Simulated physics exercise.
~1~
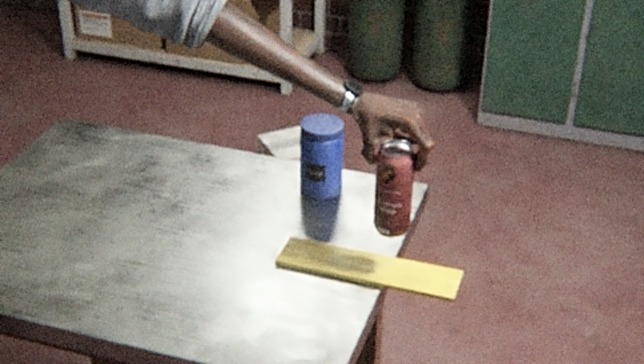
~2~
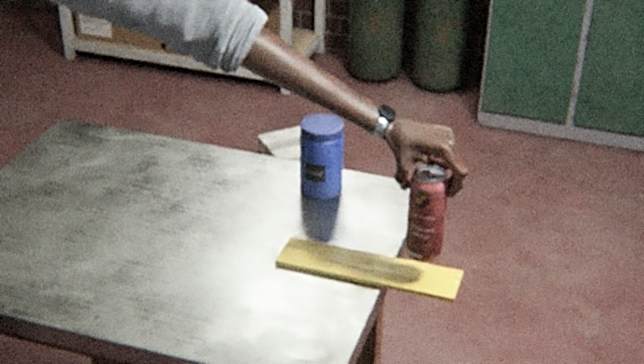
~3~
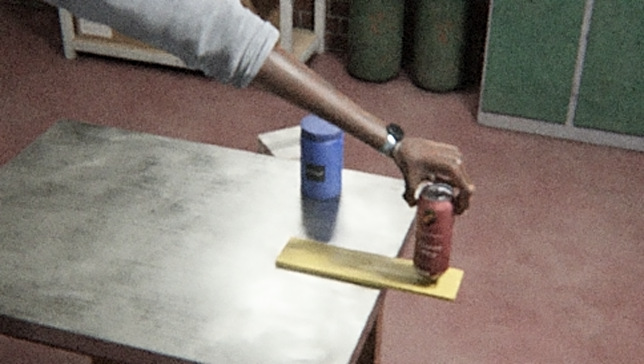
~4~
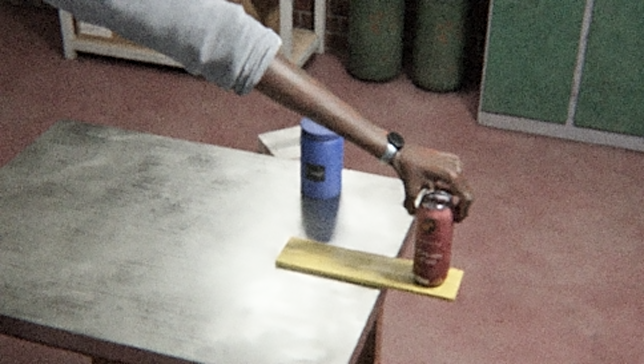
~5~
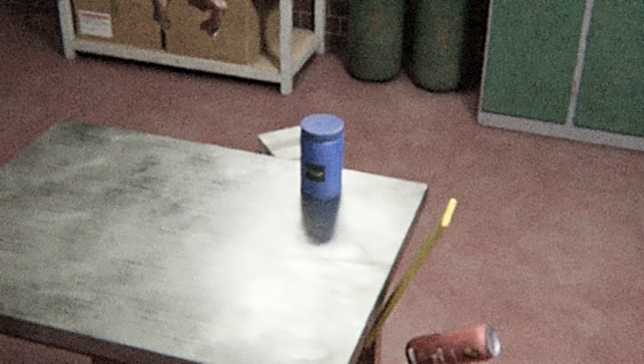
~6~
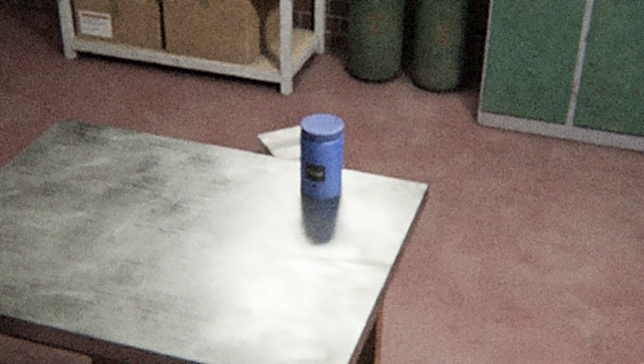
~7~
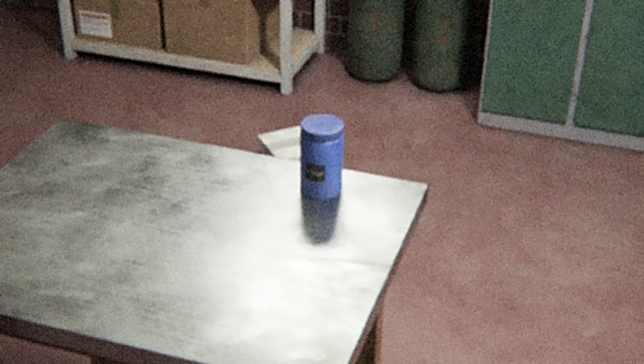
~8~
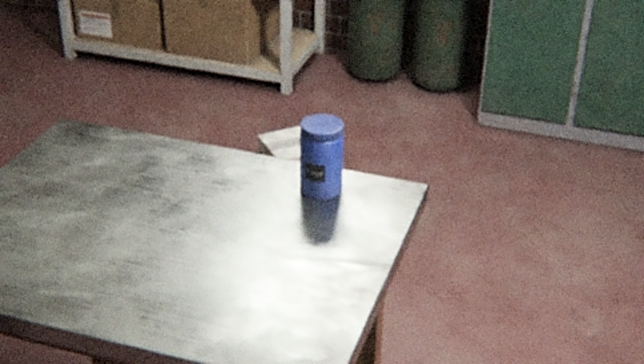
A hand setting a red can on a yellow plank's overhanging end, both tipping off the table, leaving the blue jar standing.
